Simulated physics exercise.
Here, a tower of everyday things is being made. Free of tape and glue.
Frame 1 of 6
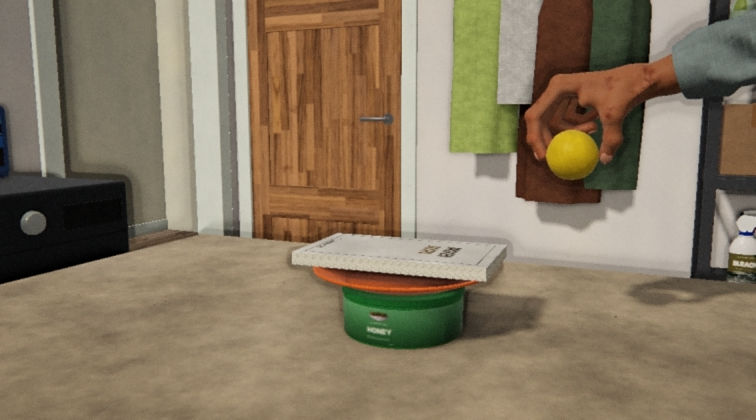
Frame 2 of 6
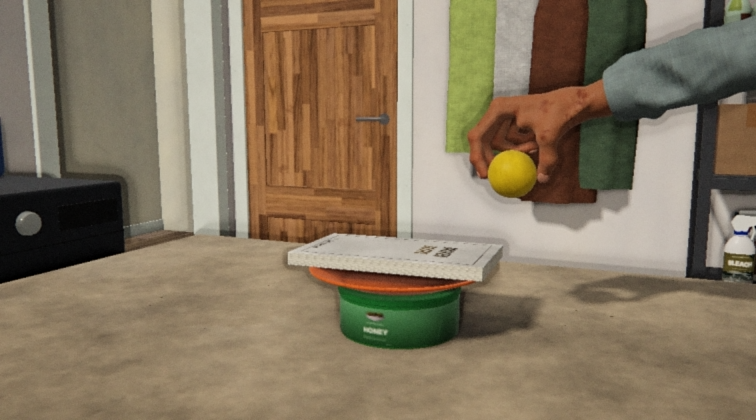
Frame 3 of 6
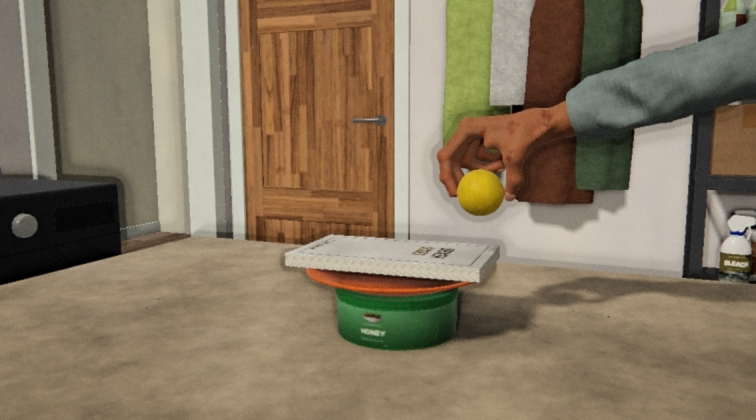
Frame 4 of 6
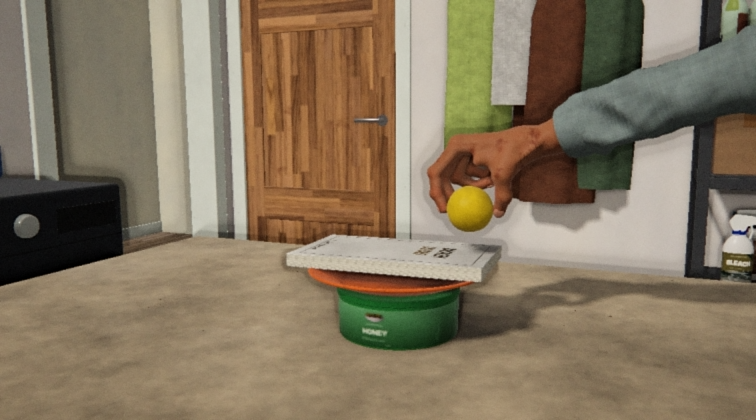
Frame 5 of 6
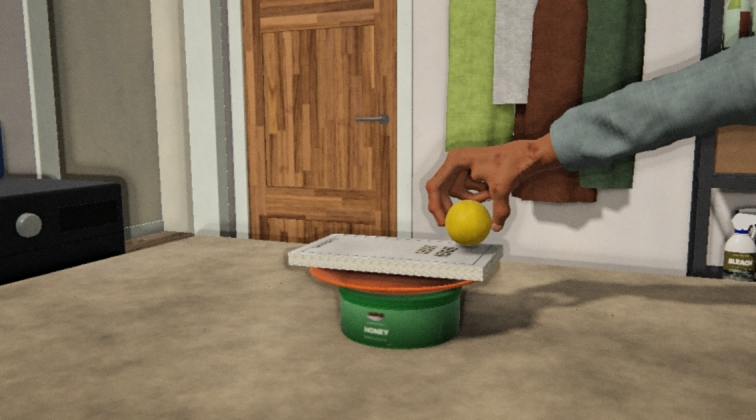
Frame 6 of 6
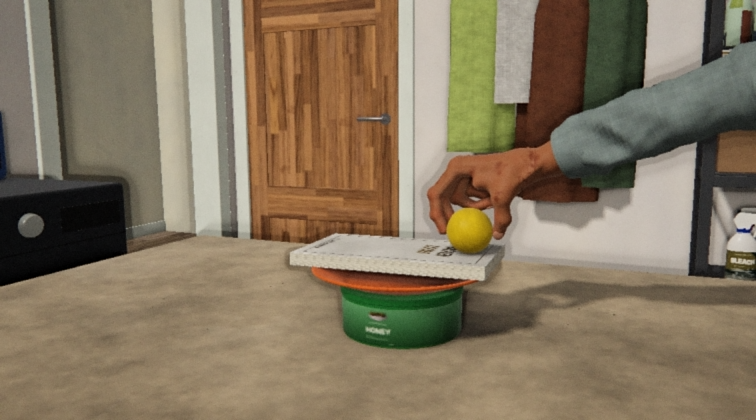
We see a hand holding a yellow lemon move left and lower it onto the right side of a white book, which lies on an orange-rimmed green tub on a table, with the fingers still around the lemon.
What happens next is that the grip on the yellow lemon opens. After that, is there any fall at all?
No. Honestly, the pile stays standing just fine.
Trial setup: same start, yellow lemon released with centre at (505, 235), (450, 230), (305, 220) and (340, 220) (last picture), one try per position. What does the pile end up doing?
Outcomes in order: A collapse, no collapse, a collapse, no collapse.
Then, 0.50 s later than the last frame, all is still.
Then, 1.30 s later than the last frame, yellow lemon resting near (470, 232).
When it is over, all 4 as before. End places, in pixels of the last picture, yellow lemon near (470, 232). The pile holds.
